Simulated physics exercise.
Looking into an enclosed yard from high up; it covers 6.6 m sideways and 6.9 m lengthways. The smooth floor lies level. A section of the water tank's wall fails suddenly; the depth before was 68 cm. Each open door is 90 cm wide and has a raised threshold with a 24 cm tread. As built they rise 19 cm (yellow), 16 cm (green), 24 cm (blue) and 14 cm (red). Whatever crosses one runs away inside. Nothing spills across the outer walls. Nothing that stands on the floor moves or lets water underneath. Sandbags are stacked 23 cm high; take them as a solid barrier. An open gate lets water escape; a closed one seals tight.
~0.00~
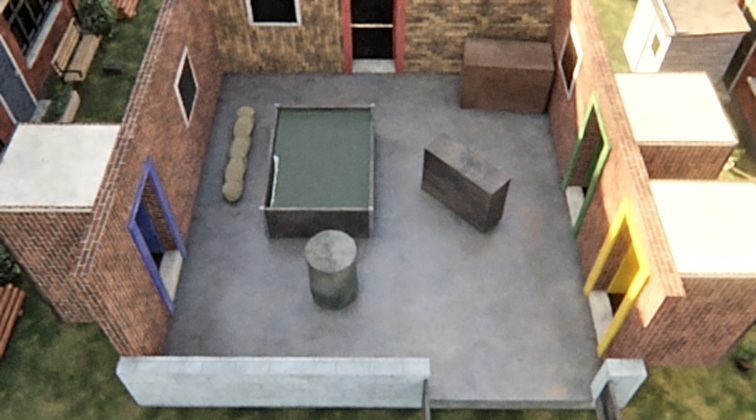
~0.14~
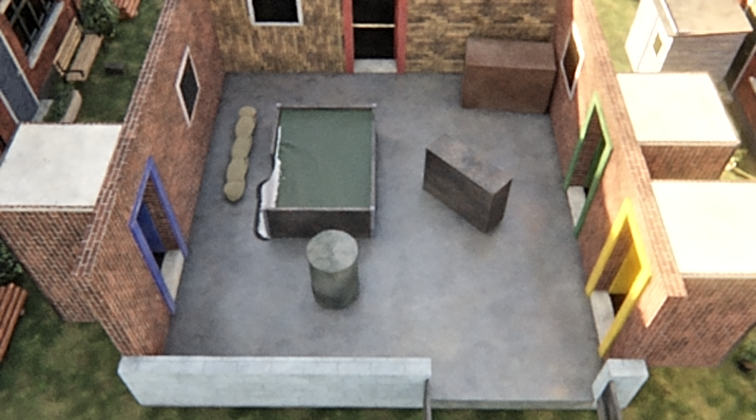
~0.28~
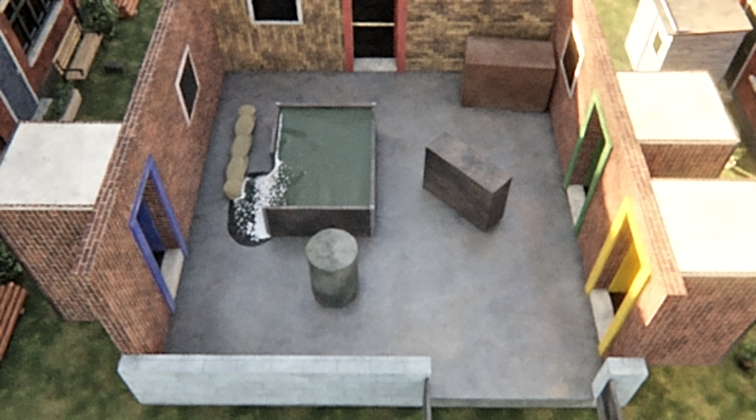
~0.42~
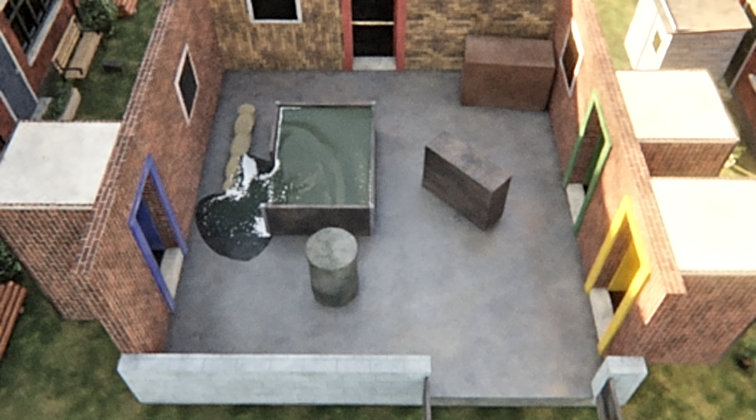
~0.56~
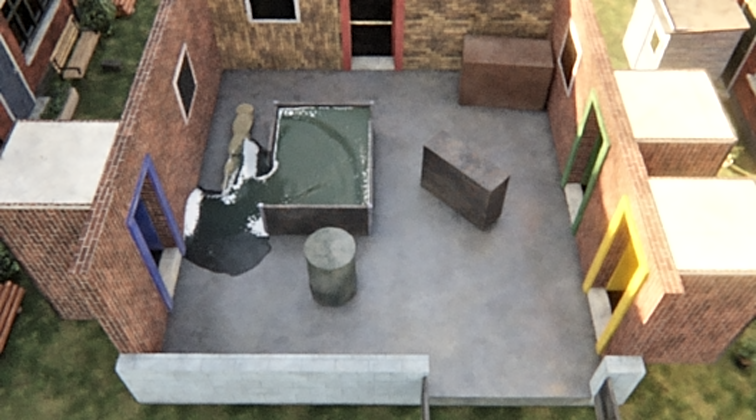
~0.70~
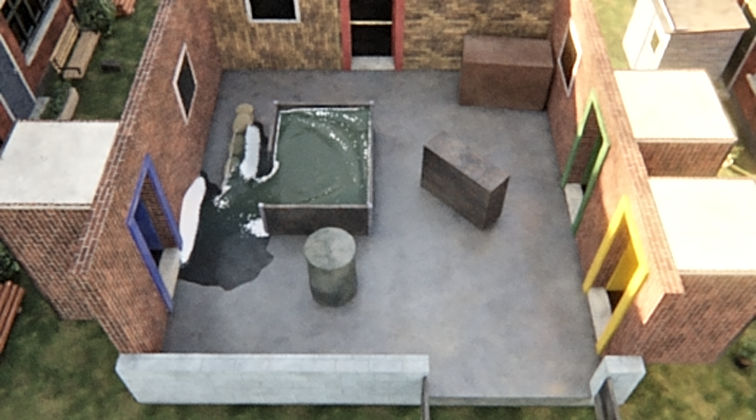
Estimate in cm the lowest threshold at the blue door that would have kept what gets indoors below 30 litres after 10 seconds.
Close to 17 cm is just enough.
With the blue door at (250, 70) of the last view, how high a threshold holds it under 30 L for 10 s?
Roughly 19 cm.
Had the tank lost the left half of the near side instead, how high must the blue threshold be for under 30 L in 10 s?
About 13.5 cm.
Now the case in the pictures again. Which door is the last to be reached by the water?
The green one.
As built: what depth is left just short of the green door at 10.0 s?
Roughly 9.5 cm deep.
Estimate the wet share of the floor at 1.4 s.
Some 20 per cent of it.
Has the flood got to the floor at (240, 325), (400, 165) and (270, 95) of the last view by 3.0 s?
In turn: Flooded, dry, wet.
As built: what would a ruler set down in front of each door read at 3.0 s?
In cm: Yellow 0, green 0, blue 19, red 2.
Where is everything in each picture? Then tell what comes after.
The water tank at (321, 157) is whole and still, 68 cm deep; the blue door at (162, 246) is dry, in the first frame.
The front is at (261, 190), 0.3 m from the gap at (274, 200); 0.2 m2 of floor is wet, 68 cm left at the back, in the second frame.
The gap is at (273, 199), the front 0.7 m out at (233, 209); the back of the water tank holds 68 cm, in the third frame.
The front is at (201, 214), 1.3 m from the gap at (273, 199); 1.7 m2 of floor is wet, 67 cm left at the back, in the fourth frame.
The gap is at (271, 199), the front 1.4 m out at (184, 250); the back of the water tank holds 60 cm, in the fifth frame.
Water pours out at (271, 198) and has run 1.6 m, to (179, 272); about 9 cm deep outside, 57 cm at the back; the blue door at (161, 243), 2.1 m from the gap, is still 0.1 m from the nearest water, in the sixth frame.
After 1.4 s water covers 20 % of the floor, deepest (48 cm) near (201, 222); 26 cm at the blue door, 0 litres in over its 24 cm threshold.
After 3.0 s water covers 35 % of the floor, deepest (36 cm) near (223, 76); 19 cm at the blue door, 6 litres in over its 24 cm threshold.
After 10.0 s water covers 95 % of the floor, deepest (13 cm) near (526, 71); 6 cm at the blue door, 7 litres in over its 24 cm threshold.
At the blue door as built, the water arrived by 0.8 s and peaked near 27 cm at 1.6 s.
With a threshold of 14 cm, 54 litres would have come in within the 10 s; with 19 cm, 22 litres. So under 30 litres takes about 17 cm.
